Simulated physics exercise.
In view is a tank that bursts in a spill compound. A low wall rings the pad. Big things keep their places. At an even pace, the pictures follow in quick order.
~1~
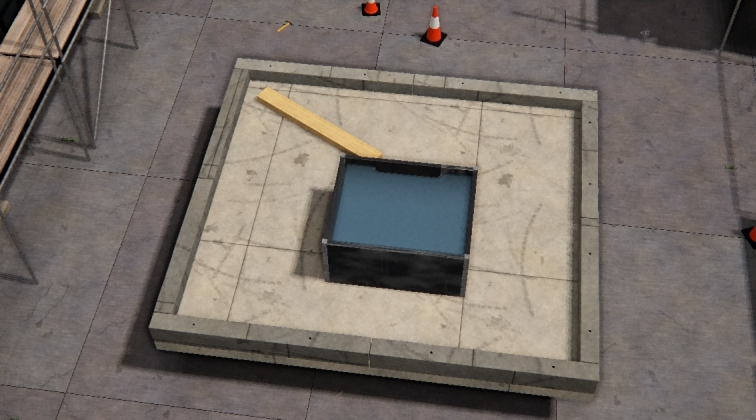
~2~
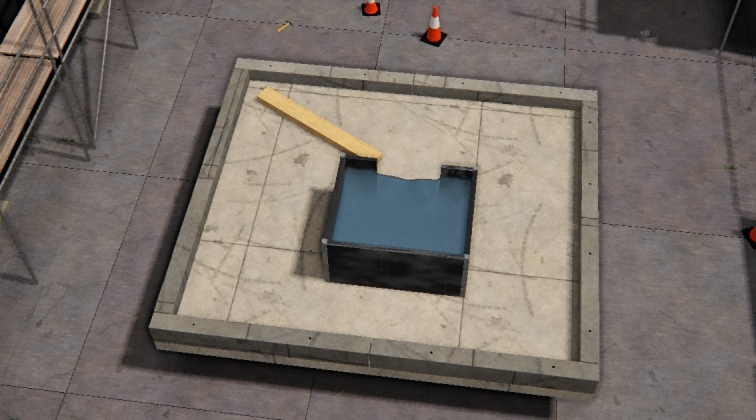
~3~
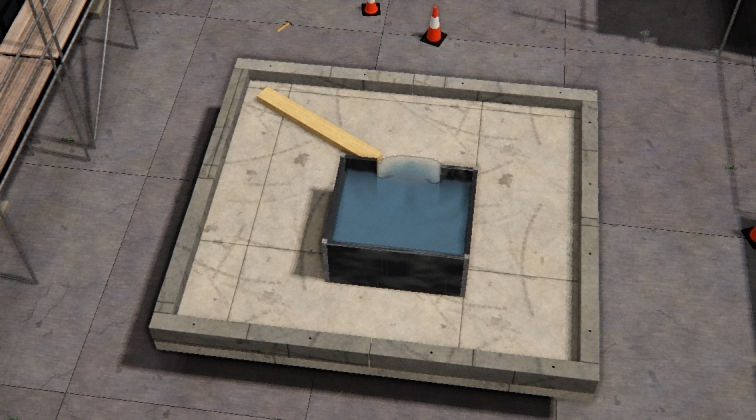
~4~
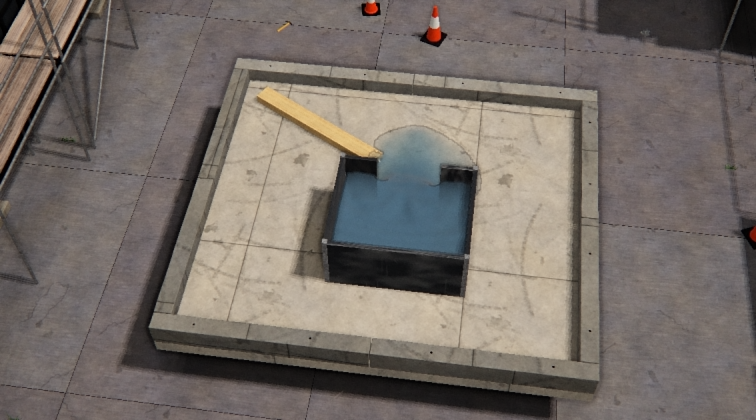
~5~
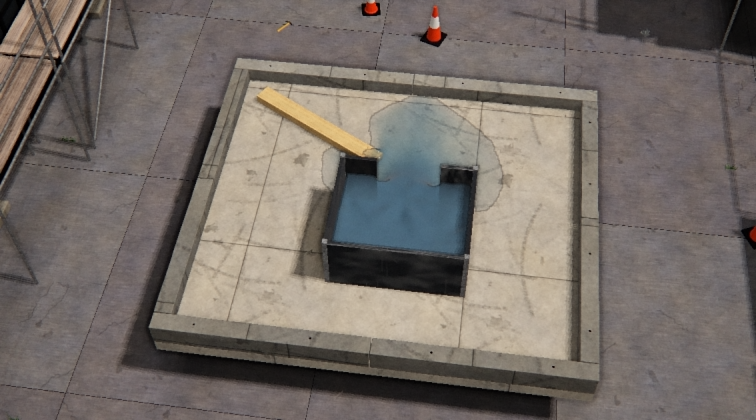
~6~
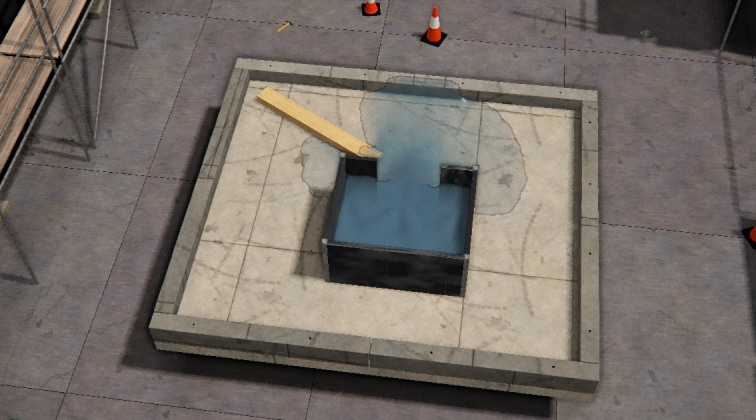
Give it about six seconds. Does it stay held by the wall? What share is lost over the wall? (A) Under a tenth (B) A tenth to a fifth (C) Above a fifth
The answer is A.
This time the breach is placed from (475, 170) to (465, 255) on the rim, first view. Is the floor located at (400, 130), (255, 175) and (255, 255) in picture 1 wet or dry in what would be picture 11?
Going through them in order gives still bare, still bare, still bare.
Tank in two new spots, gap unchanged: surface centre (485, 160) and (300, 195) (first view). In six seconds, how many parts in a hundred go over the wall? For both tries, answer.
You'd get close to 20 per cent the first time and close to 8 per cent the second.
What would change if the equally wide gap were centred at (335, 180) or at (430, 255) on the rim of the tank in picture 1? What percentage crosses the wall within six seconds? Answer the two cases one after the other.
Case one roughly 12 percent; case two roughly 20 percent.
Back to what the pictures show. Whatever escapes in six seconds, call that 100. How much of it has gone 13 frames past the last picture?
Roughly 80 percent.
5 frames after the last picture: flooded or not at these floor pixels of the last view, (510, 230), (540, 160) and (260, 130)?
First spot high and dry, second spot swamped, third spot swamped.
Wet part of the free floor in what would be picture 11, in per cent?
I'd put it at roughly 40 per cent.
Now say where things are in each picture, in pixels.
The first frame shows the tank at (402, 209) is whole and still.
In the second frame, the front is at a hidden place, out from the gap on the tank's far side.
In the third frame, water pours out on the tank's far side and has run to (395, 160).
In the fourth frame, the front is at (412, 129), out from the gap on the tank's far side.
In the fifth frame, the front is at (421, 98), out from the gap on the tank's far side.
In the sixth frame, the front is at (479, 104), out from the gap on the tank's far side.
A moment on, water covers 30 % of the floor; the low wall has let 0 % over.
Next, water covers 40 % of the floor; the low wall has let 2 % over.
Then, water covers 40 % of the floor; the low wall has let 6 % over.
Later, water covers 65 % of the floor; the low wall has let 8 % over.
In the end, water covers 80 % of the floor; the low wall has let 8 % over.
